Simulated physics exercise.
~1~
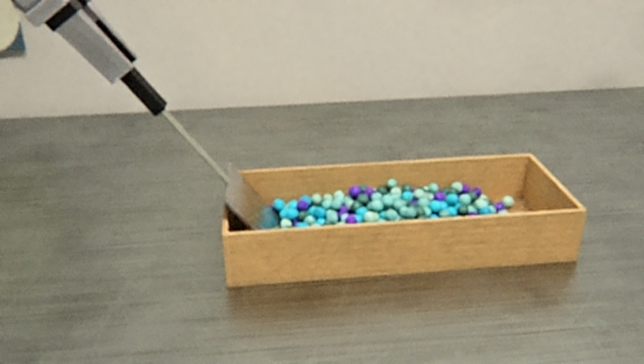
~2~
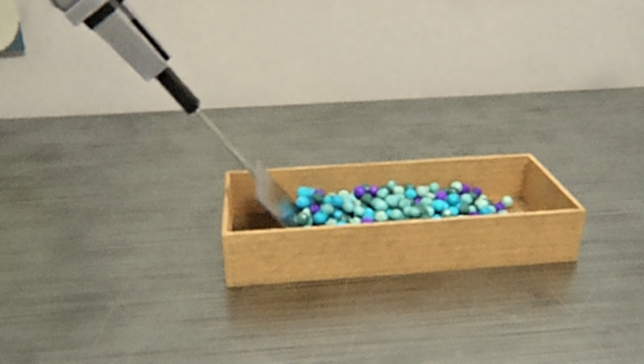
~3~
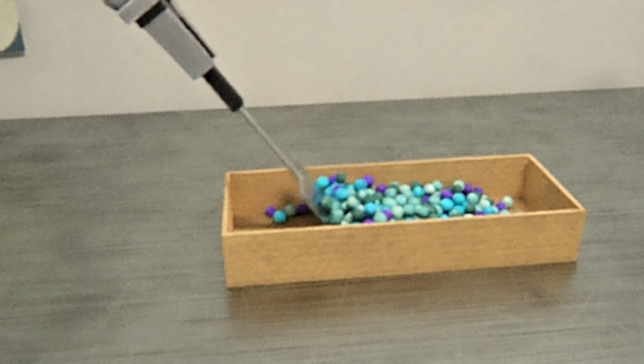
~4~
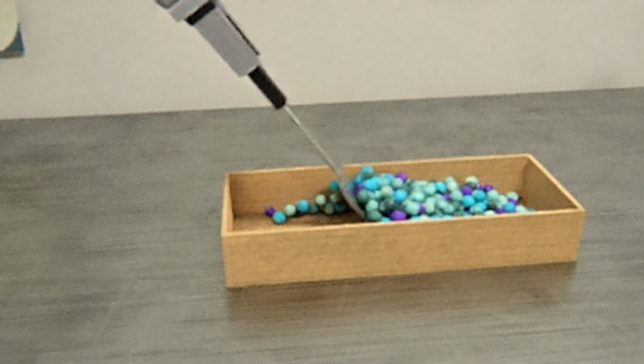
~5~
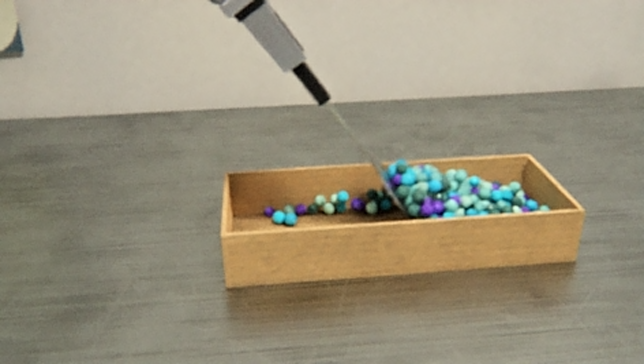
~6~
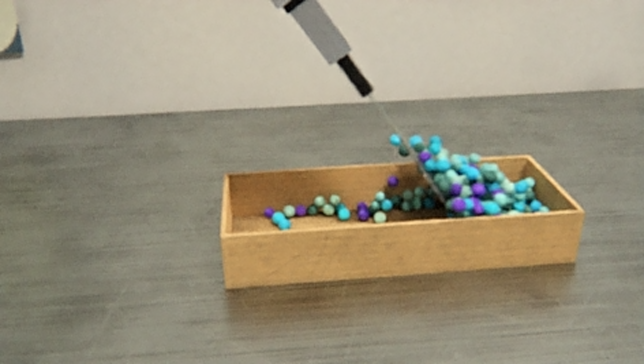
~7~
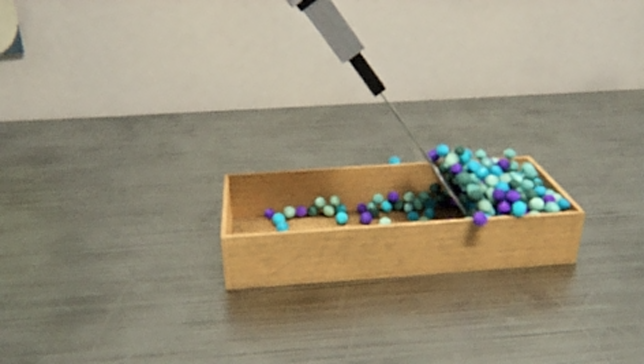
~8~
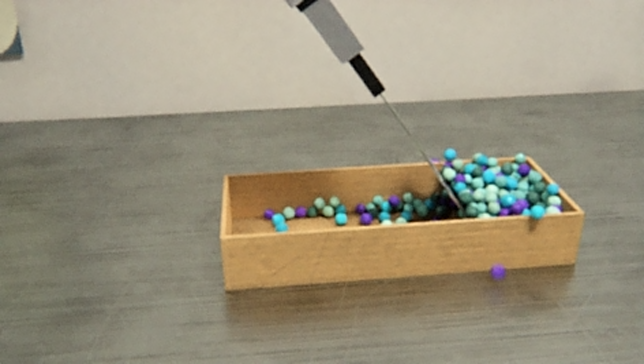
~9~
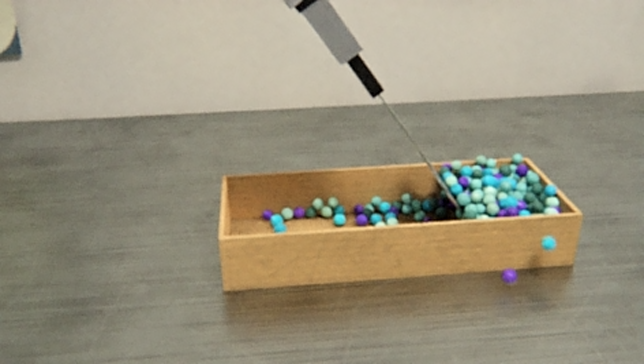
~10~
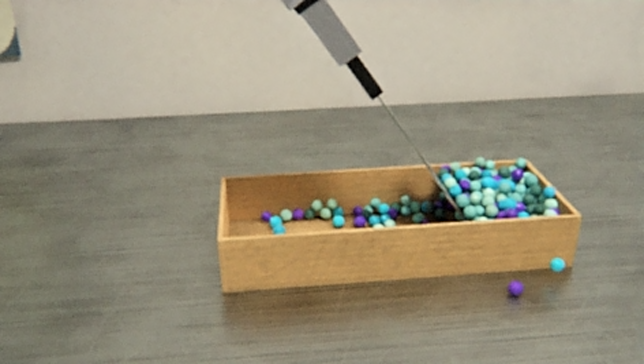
On a grey table top against a pale wall, a wooden tray holds a layer of small round sweets in blue, pale green and purple. A machine arm lowers a turner into the tray's left end and pushes it steadily to the right. The sweets pile up ahead of the blade, while a thin trail stays behind. Near the right end the heap rises above the rim and a few sweets hop up as the turner stops. A purple one, then a blue one, tumbles over the front side. The rest settle packed at the right, with those two lying on the table.
